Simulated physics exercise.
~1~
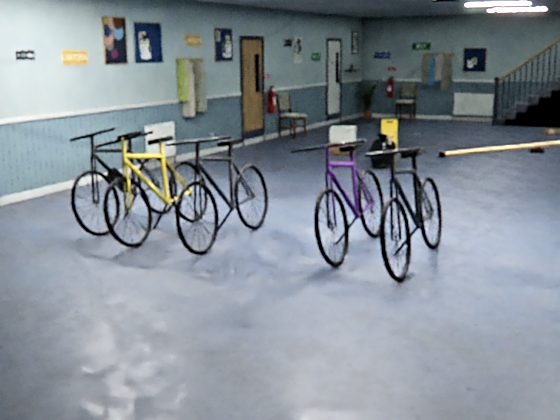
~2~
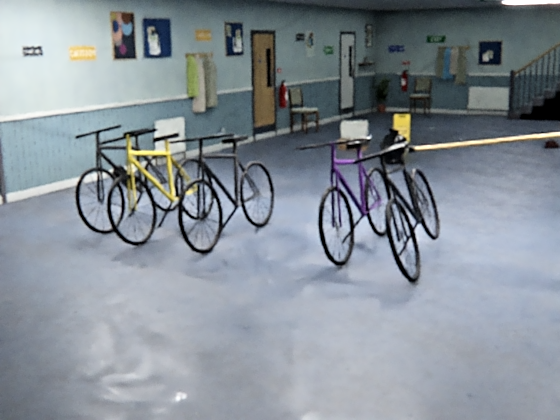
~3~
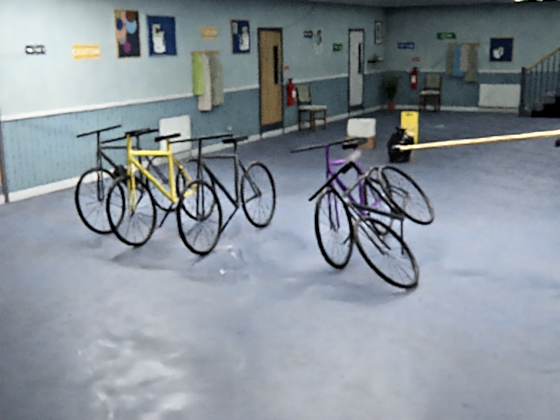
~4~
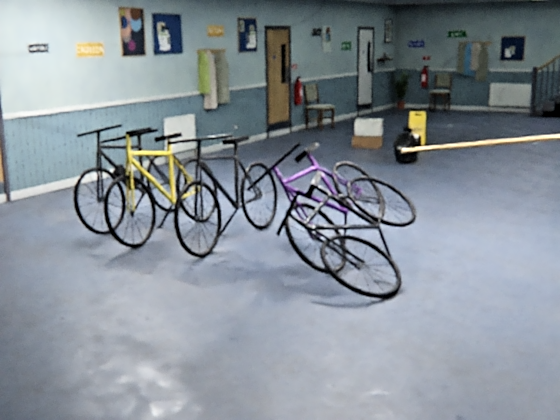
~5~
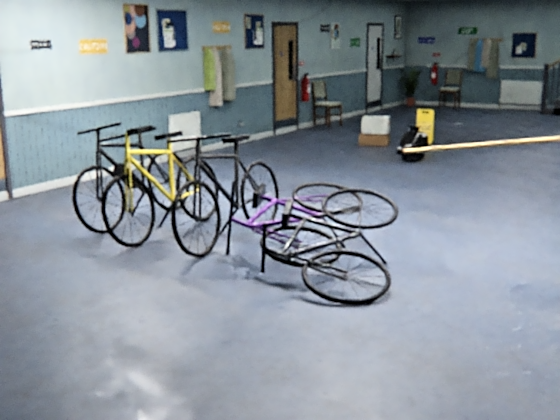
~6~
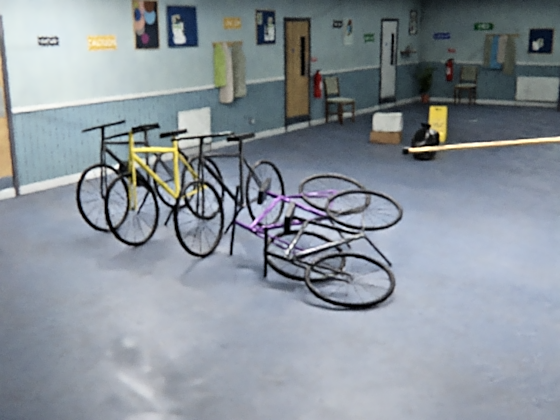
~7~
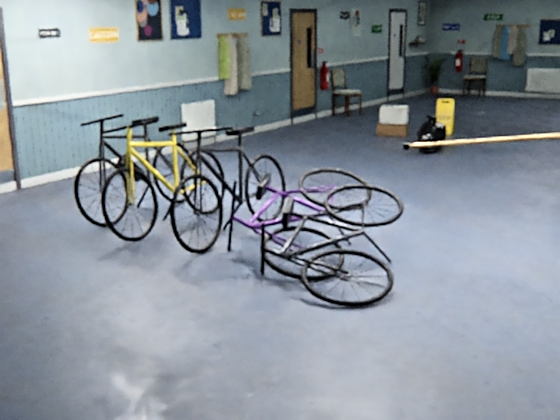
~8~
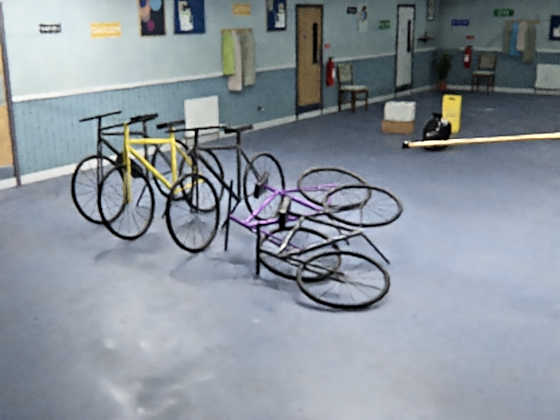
A pole tips the end bicycle onto the purple one, and both fall, leaving three standing.
